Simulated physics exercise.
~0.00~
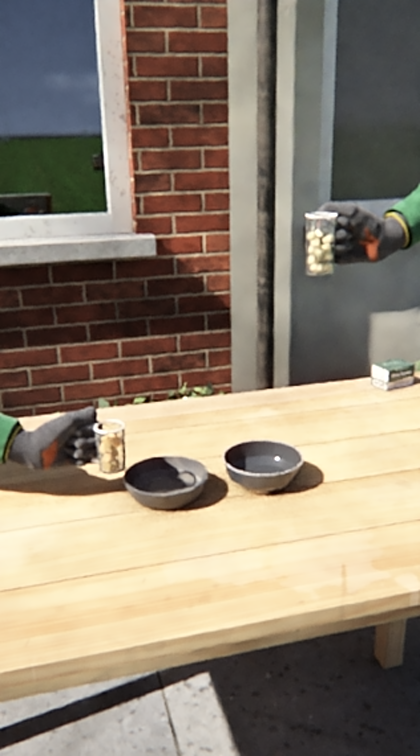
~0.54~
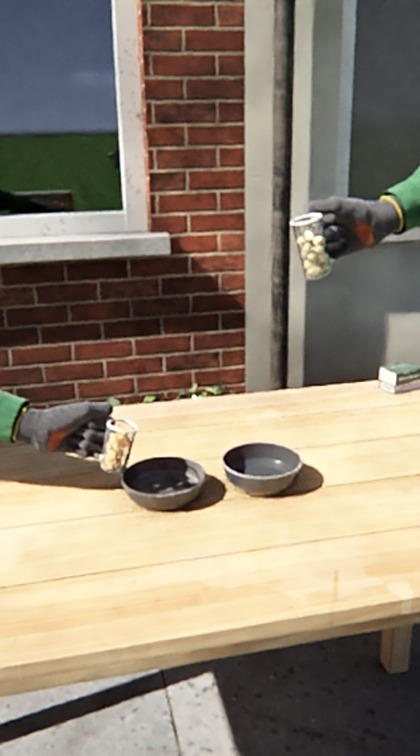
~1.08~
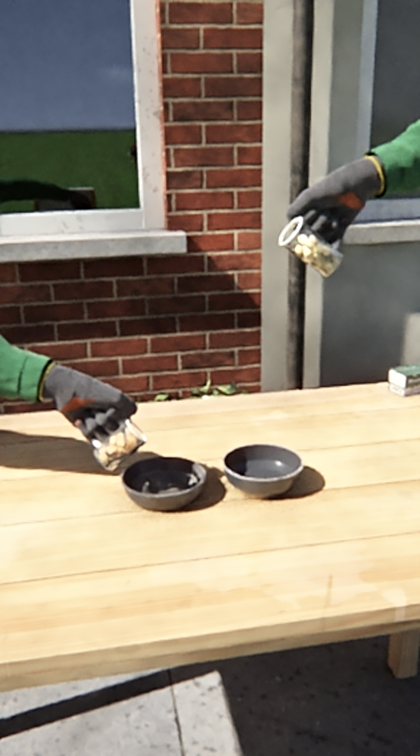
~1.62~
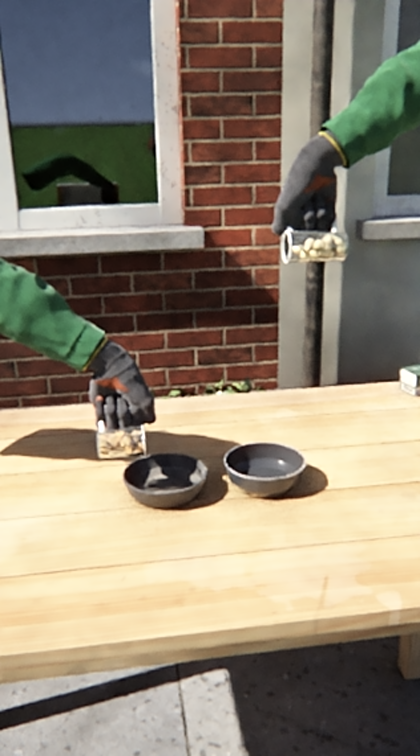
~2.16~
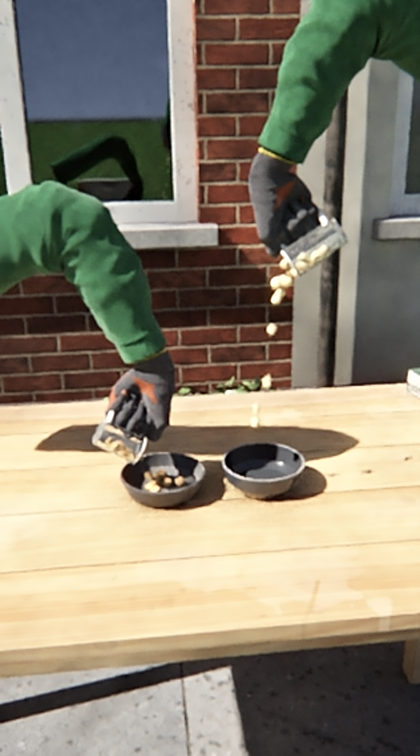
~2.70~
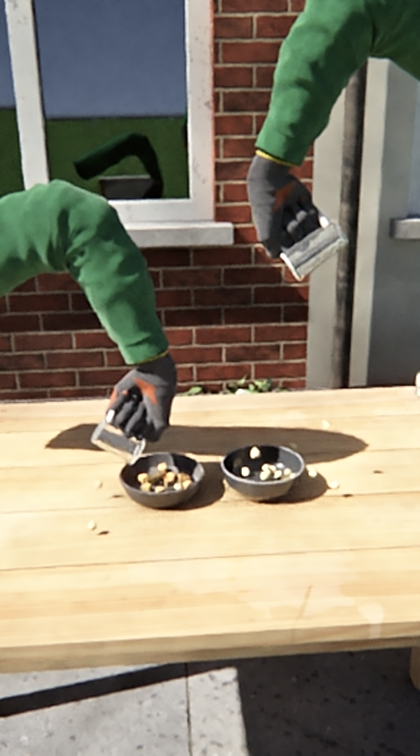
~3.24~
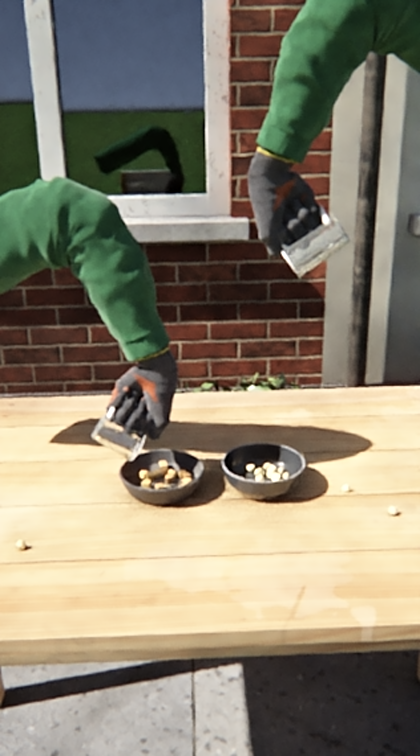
At the start, two gloved hands in green sleeves hold clear cups of small pale pieces above two dark bowls on a wooden table, the right hand much higher than the left. Both hands tilt their cups until they lie on their sides. As the cups tip further, the left one empties its pieces into the bowl just below, while the right one sends its pieces on a long drop. Some of these bounce out and scatter across the tabletop. At the end, the left bowl holds all its pieces, but the right bowl has lost some of its share.
